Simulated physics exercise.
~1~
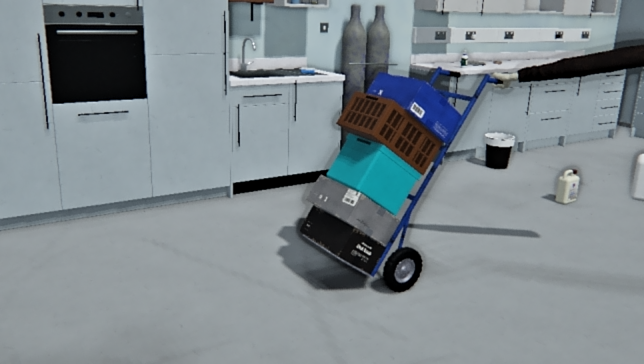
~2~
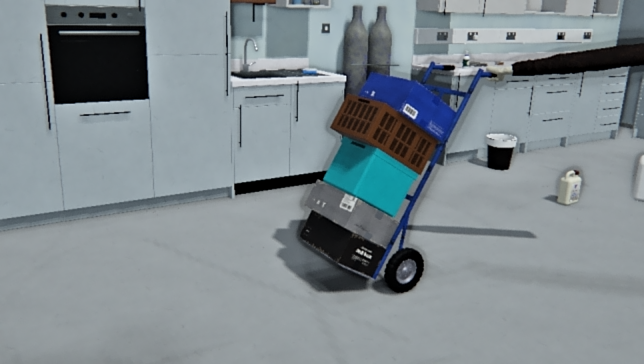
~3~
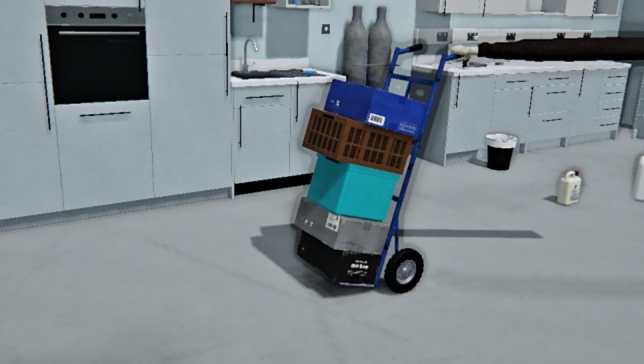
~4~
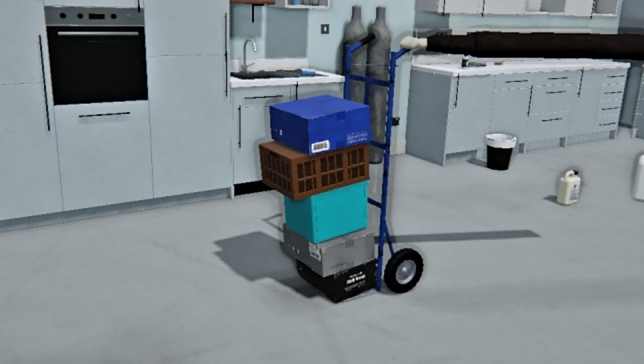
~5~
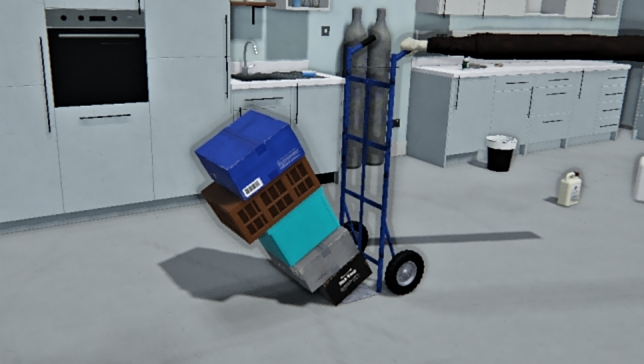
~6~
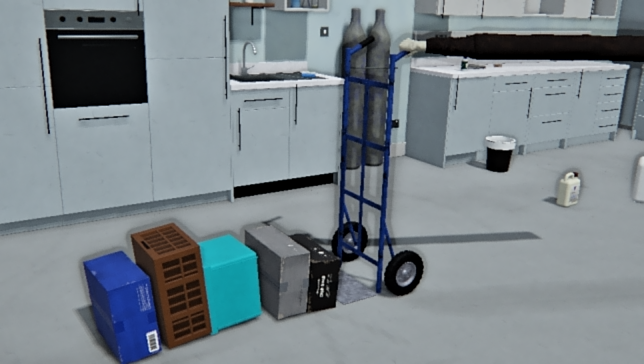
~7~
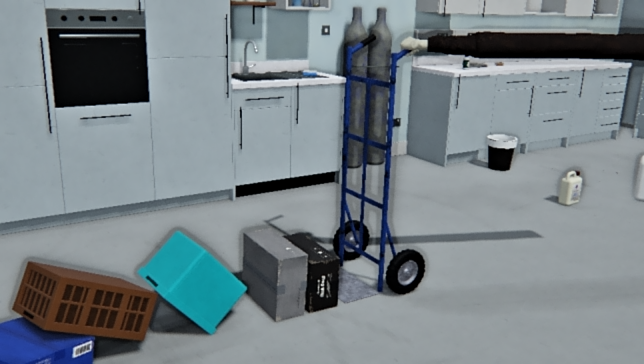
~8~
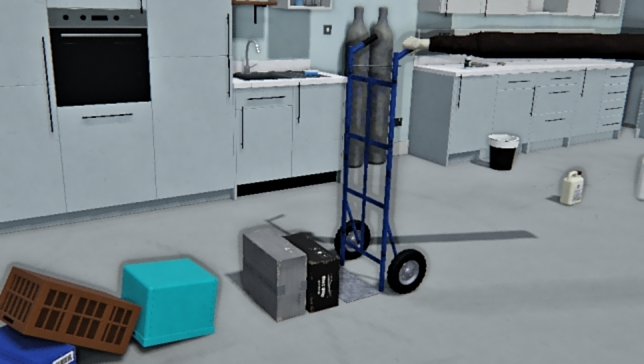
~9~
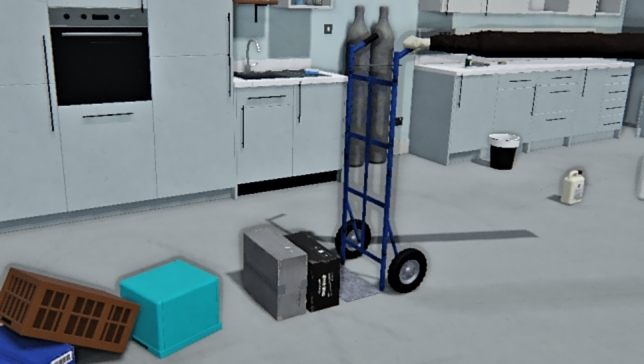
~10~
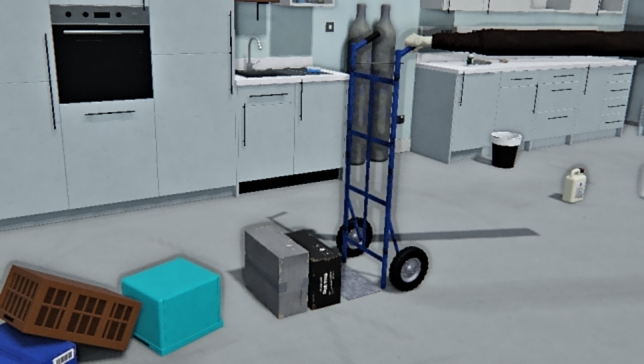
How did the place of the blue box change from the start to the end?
At the start the blue box sat on top of the stack on the tilted hand truck. By the end it lay on the floor at the lower left, beside the brown crate.
